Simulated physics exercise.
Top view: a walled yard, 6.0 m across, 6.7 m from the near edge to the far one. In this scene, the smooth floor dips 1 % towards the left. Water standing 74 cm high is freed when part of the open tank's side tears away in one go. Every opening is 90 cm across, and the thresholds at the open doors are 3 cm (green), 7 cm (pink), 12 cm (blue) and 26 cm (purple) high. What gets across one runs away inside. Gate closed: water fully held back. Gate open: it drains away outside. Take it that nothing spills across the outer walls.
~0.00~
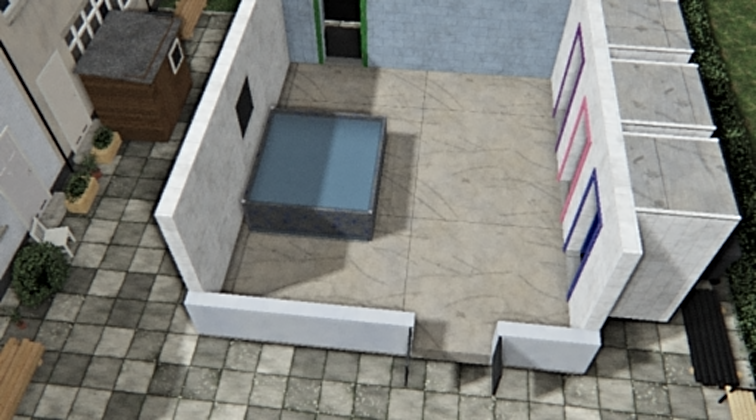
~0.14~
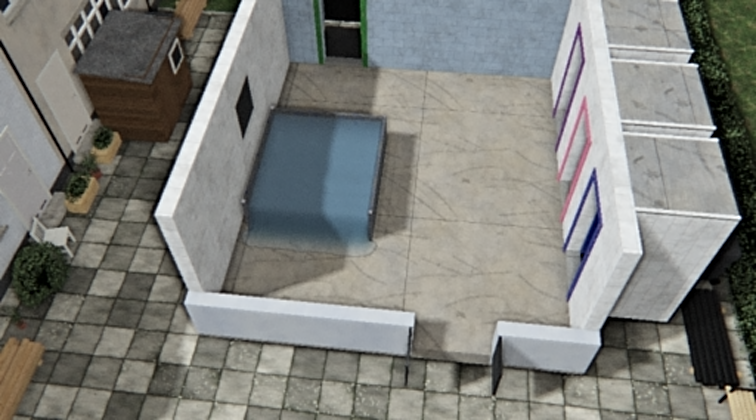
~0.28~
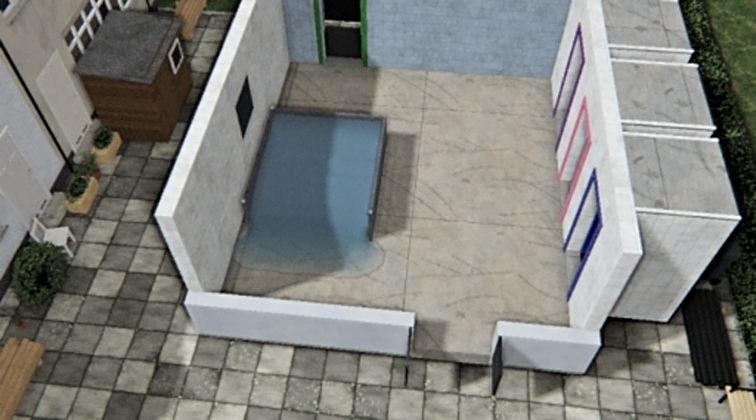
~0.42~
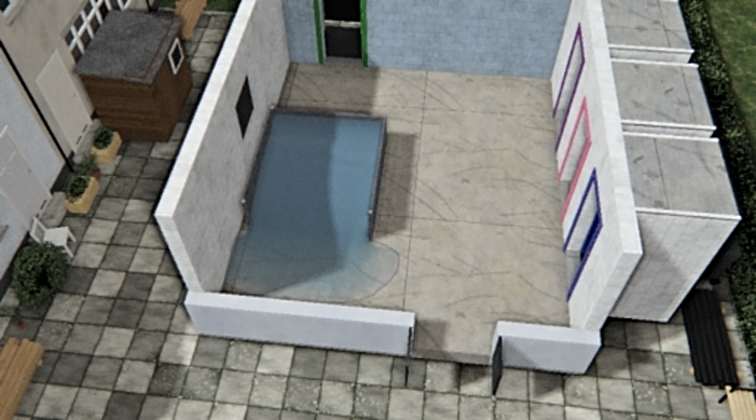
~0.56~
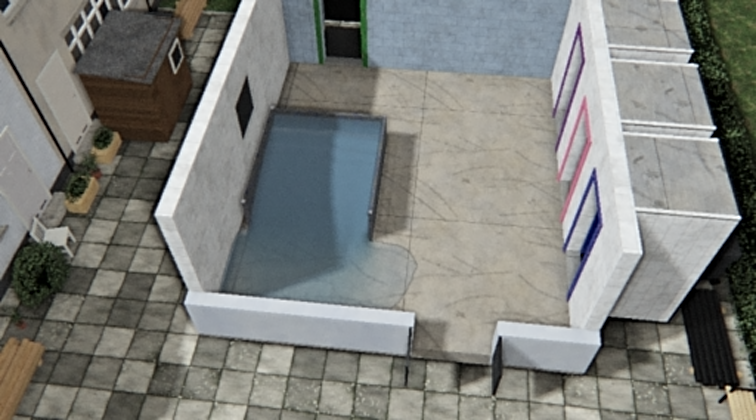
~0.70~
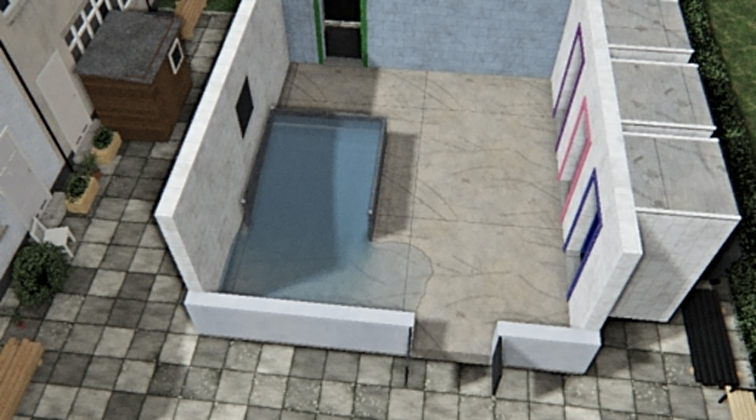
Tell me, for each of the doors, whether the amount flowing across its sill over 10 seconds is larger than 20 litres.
For 10 seconds: The green door, larger; the pink door, larger; the blue door, larger; the purple door, not larger.
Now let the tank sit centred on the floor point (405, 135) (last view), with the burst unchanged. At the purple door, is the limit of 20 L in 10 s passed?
In that case purple comes out short of the limit.
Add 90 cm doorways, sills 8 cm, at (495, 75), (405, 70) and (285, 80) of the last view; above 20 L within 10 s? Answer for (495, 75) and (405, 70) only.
Result in order - more than that, then not enough.
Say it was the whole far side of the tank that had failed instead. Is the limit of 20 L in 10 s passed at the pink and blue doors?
Against that limit: Pink under, blue not over.
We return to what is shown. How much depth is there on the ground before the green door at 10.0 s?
Around 5.0 cm deep.
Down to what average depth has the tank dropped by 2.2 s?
26 cm.
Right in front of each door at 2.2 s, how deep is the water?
Depths: Green door 0 cm, pink door 0 cm, blue door 0 cm, purple door 0 cm.
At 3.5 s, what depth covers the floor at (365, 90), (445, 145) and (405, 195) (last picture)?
Reading - approx. 0 / 0 / 0 cm.
After 1.4 s water covers 20 % of the floor and is deepest (63 cm) near (214, 315); green door not reached, pink door not reached, blue door not reached, purple door not reached.
After 2.2 s water covers 25 % of the floor and is deepest (52 cm) near (214, 315); green door not reached, pink door not reached, blue door not reached, purple door not reached.
After 3.5 s water covers 50 % of the floor and is deepest (32 cm) near (568, 329); green door not reached, pink door 12 cm at the sill, 0 L in, blue door 27 cm at the sill, 29 L in, purple door not reached.
After 6.0 s water covers 75 % of the floor and is deepest (20 cm) near (314, 245); green door 5 cm at the sill, 16 L in, pink door 10 cm at the sill, 37 L in, blue door 15 cm at the sill, 130 L in, purple door 6 cm at the sill, 0 L in.
After 10.0 s water covers 95 % of the floor and is deepest (22 cm) near (277, 135); green door 5 cm at the sill, 42 L in, pink door 4 cm at the sill, 41 L in, blue door 10 cm at the sill, 134 L in, purple door 5 cm at the sill, 0 L in.
